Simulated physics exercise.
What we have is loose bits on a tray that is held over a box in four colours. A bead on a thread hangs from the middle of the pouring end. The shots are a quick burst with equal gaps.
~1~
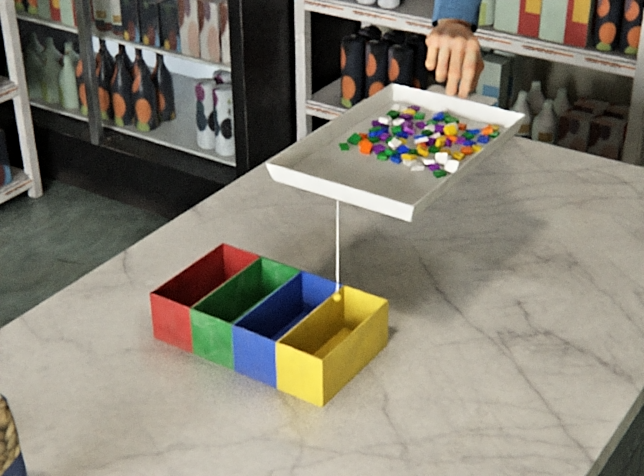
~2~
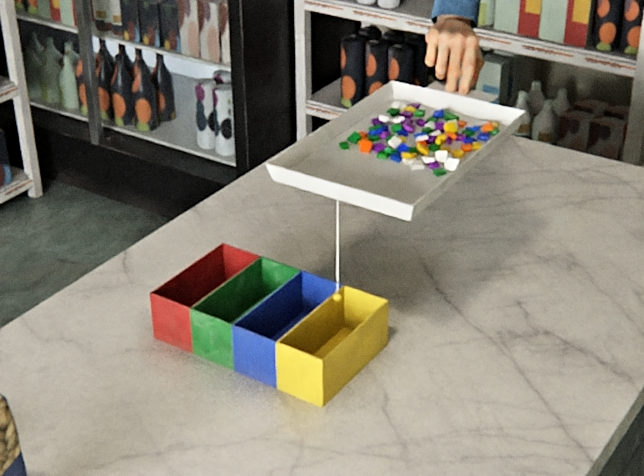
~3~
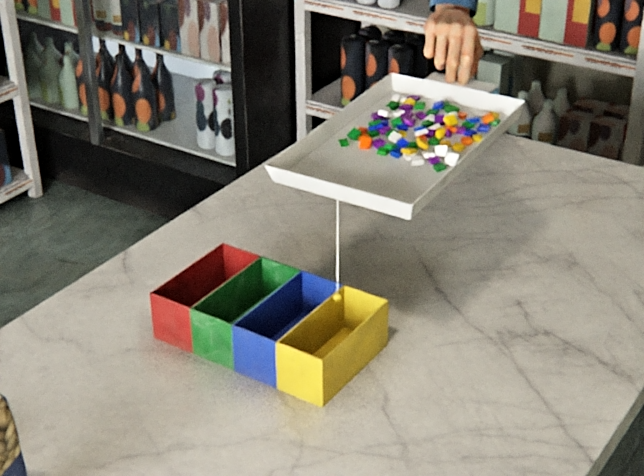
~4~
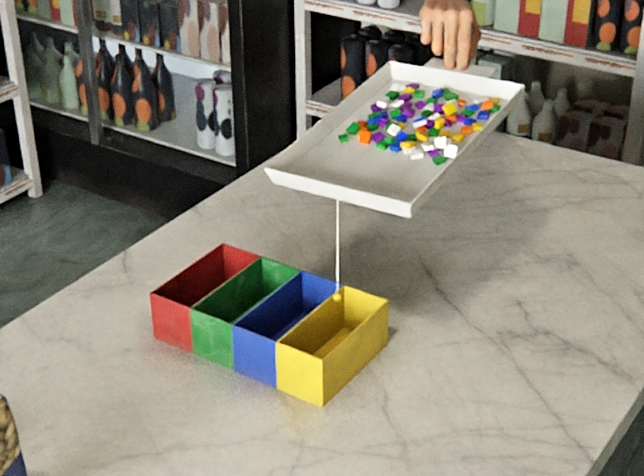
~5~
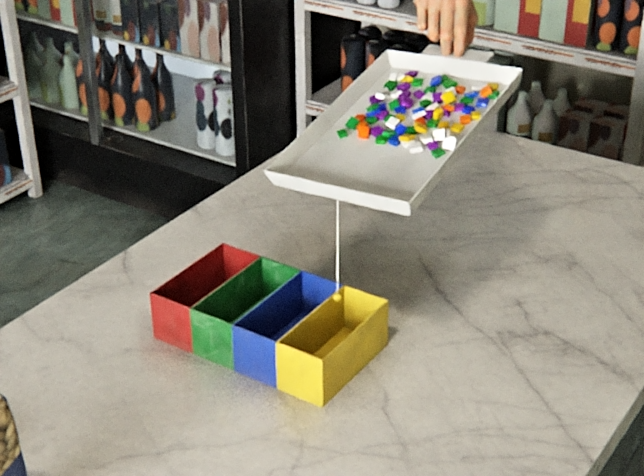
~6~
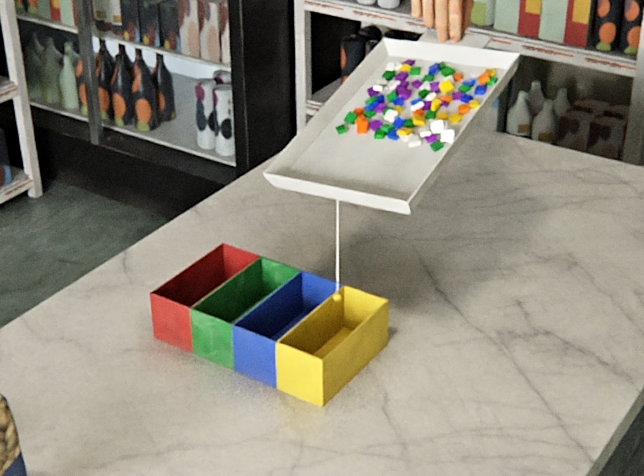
A hand gradually raising the far end of a white tray of colourful tiles above a four-coloured box on a marble counter.
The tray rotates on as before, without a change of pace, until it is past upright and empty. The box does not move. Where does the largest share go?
The blue one ends fullest.
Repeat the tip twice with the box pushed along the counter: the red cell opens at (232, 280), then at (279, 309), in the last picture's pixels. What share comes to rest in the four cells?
Near 100 % and 70 %.
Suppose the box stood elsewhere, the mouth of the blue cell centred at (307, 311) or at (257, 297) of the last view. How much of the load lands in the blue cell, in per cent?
About 30 and 70 per cent.
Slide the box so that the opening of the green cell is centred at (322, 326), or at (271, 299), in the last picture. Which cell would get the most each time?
At the first place the red cell, at the second the green one.
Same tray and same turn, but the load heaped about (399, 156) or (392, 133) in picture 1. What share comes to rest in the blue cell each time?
First some 60, then 60 per cent.
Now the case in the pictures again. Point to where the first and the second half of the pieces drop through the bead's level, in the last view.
At about (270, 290), then at (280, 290).
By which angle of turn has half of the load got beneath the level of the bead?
At some 110 degrees.
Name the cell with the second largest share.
Second comes the green cell.
Soon after the last picture, tray tipped steeply; most on the tray; a small part falling or outside the box.
A little later, tray tipped past a quarter turn; about two thirds on the tray; about a quarter in the blue cell; about a quarter in the green cell; a stray few in the yellow cell; a small part falling or outside the box.
Later still, tray tipped past a quarter turn; about half in the blue cell; about a third in the green cell; a small part in the yellow cell; a stray few falling or outside the box.
At rest, tray tipped past a quarter turn; about half in the blue cell; about a third in the green cell; a small part in the yellow cell; none in the red cell; a stray few outside the box.
